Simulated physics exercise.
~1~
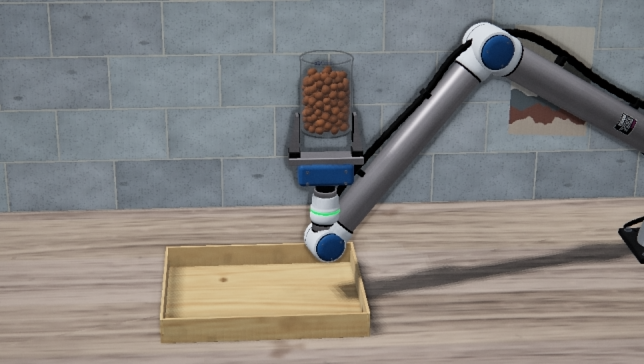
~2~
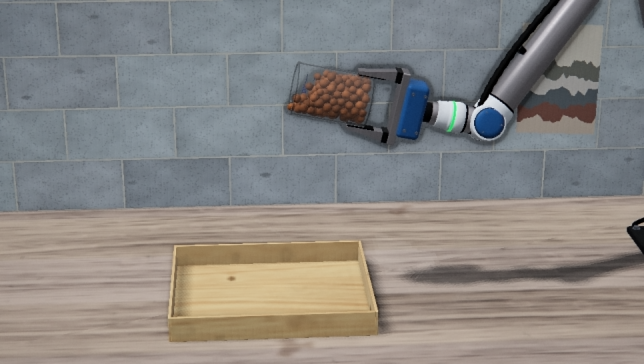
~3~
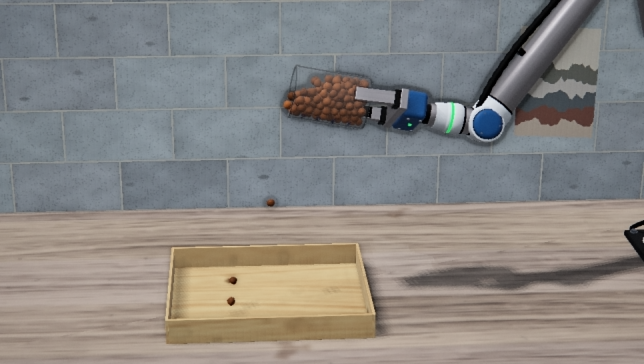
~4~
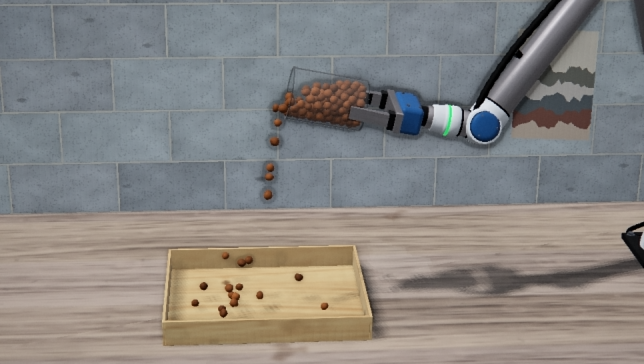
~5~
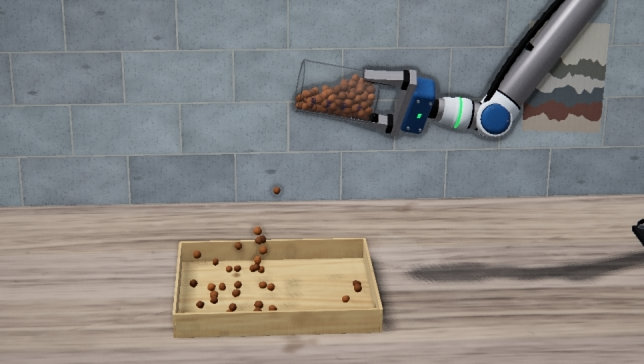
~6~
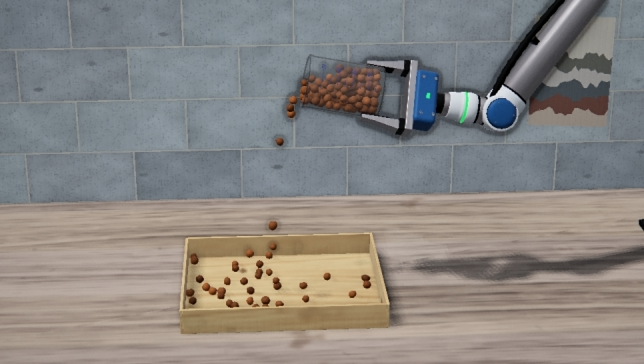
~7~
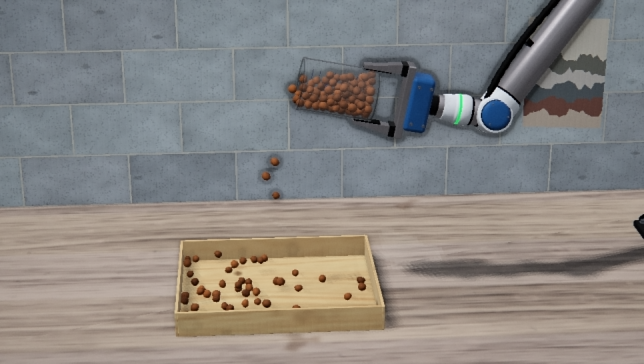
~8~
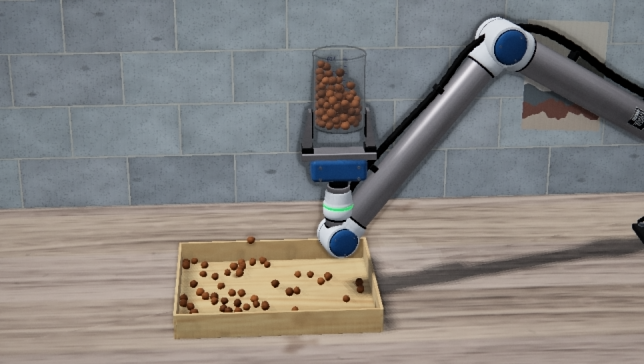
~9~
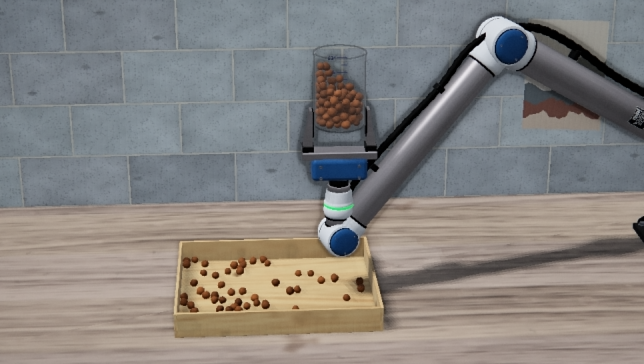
A robot arm tips a clear tumbler, spills some hazelnuts into a wooden tray, and rights it.
